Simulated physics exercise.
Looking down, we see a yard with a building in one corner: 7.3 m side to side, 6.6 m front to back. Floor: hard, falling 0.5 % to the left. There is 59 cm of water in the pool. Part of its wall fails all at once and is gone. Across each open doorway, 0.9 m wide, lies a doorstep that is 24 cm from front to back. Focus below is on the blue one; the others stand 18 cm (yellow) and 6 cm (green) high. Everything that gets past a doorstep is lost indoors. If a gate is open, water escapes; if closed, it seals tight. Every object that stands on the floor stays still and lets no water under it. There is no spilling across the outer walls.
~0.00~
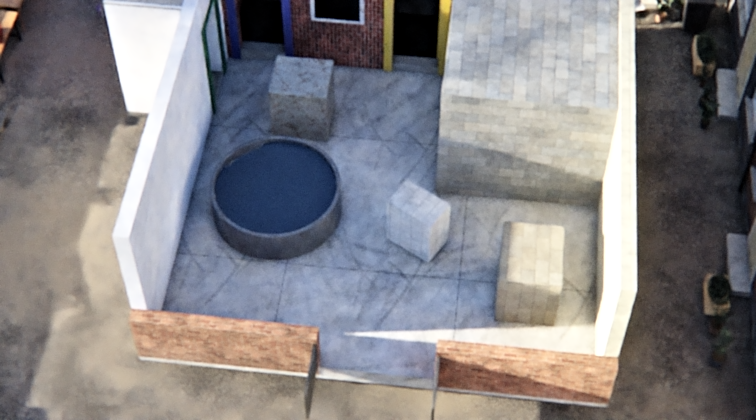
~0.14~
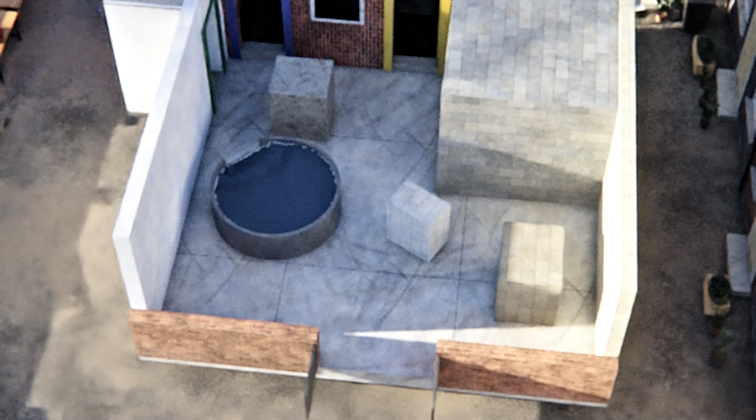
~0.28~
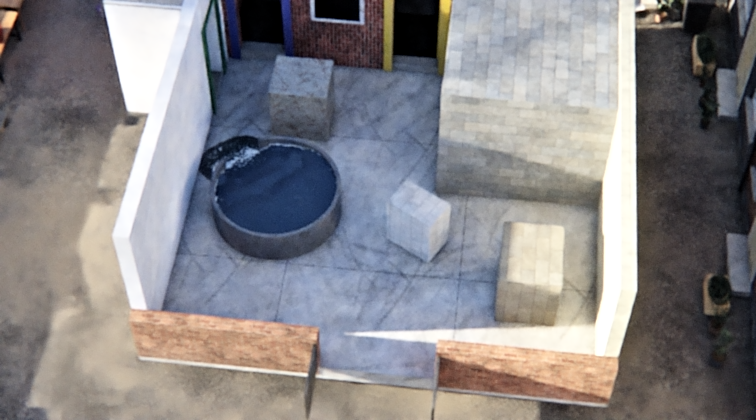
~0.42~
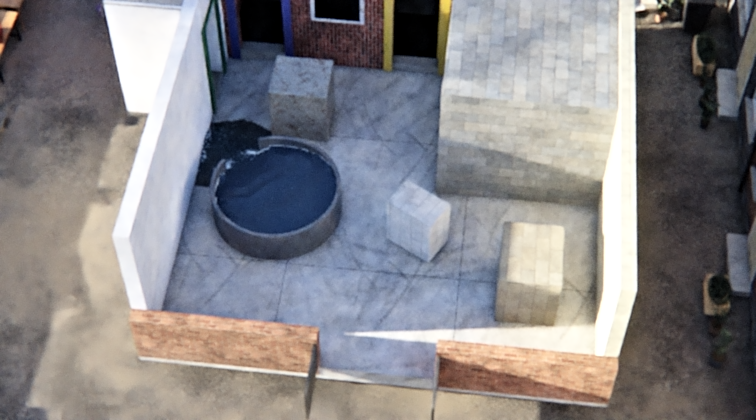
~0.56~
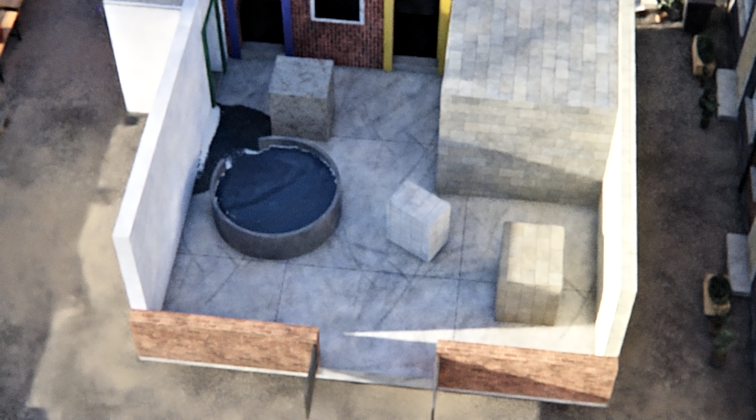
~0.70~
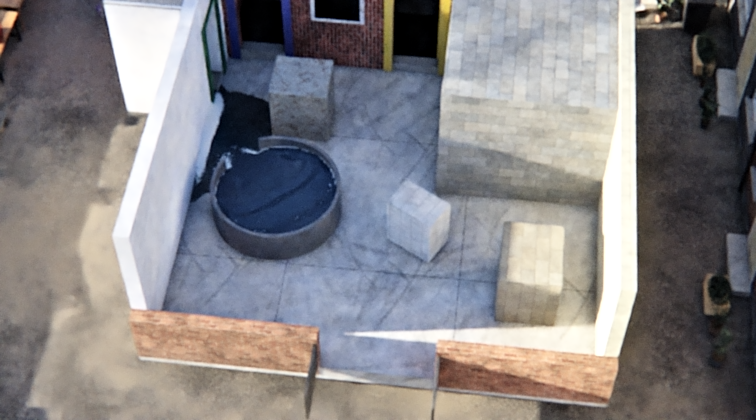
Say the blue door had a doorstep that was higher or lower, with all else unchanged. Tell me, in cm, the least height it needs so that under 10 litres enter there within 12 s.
Around 31 cm at the least.
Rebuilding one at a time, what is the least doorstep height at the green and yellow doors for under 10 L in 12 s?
Some 19 cm for green, some 14.5 cm for yellow.
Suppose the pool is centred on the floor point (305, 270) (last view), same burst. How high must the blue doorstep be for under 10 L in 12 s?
Then about 27 centimetres at the least.
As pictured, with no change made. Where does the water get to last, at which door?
The yellow door comes last.
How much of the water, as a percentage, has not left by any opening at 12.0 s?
Share still there: Approx. 82 percent.
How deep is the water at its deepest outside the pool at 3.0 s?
Close to 30 centimetres.
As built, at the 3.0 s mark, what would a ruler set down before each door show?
Yellow 3, blue 28, green 15 cm.
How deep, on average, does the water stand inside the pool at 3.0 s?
About 32 centimetres on average.
After 1.4 s water covers 15 % of the floor, deepest (39 cm) near (237, 61); 25 cm at the blue door, 0 litres in over its 23 cm doorstep.
After 3.0 s water covers 30 % of the floor, deepest (30 cm) near (224, 74); 28 cm at the blue door, 56 litres in over its 23 cm doorstep.
After 12.0 s water covers 90 % of the floor, deepest (10 cm) near (224, 74); 9 cm at the blue door, 64 litres in over its 23 cm doorstep.
At the blue door as built, the water arrived by 1.3 s and peaked near 36 cm at 2.0 s.
Run again over the same 12 s with other heights there, 24 litres in over 28 cm, 0 litres over 38 cm. The limit of 10 litres is kept from about 31 cm up.
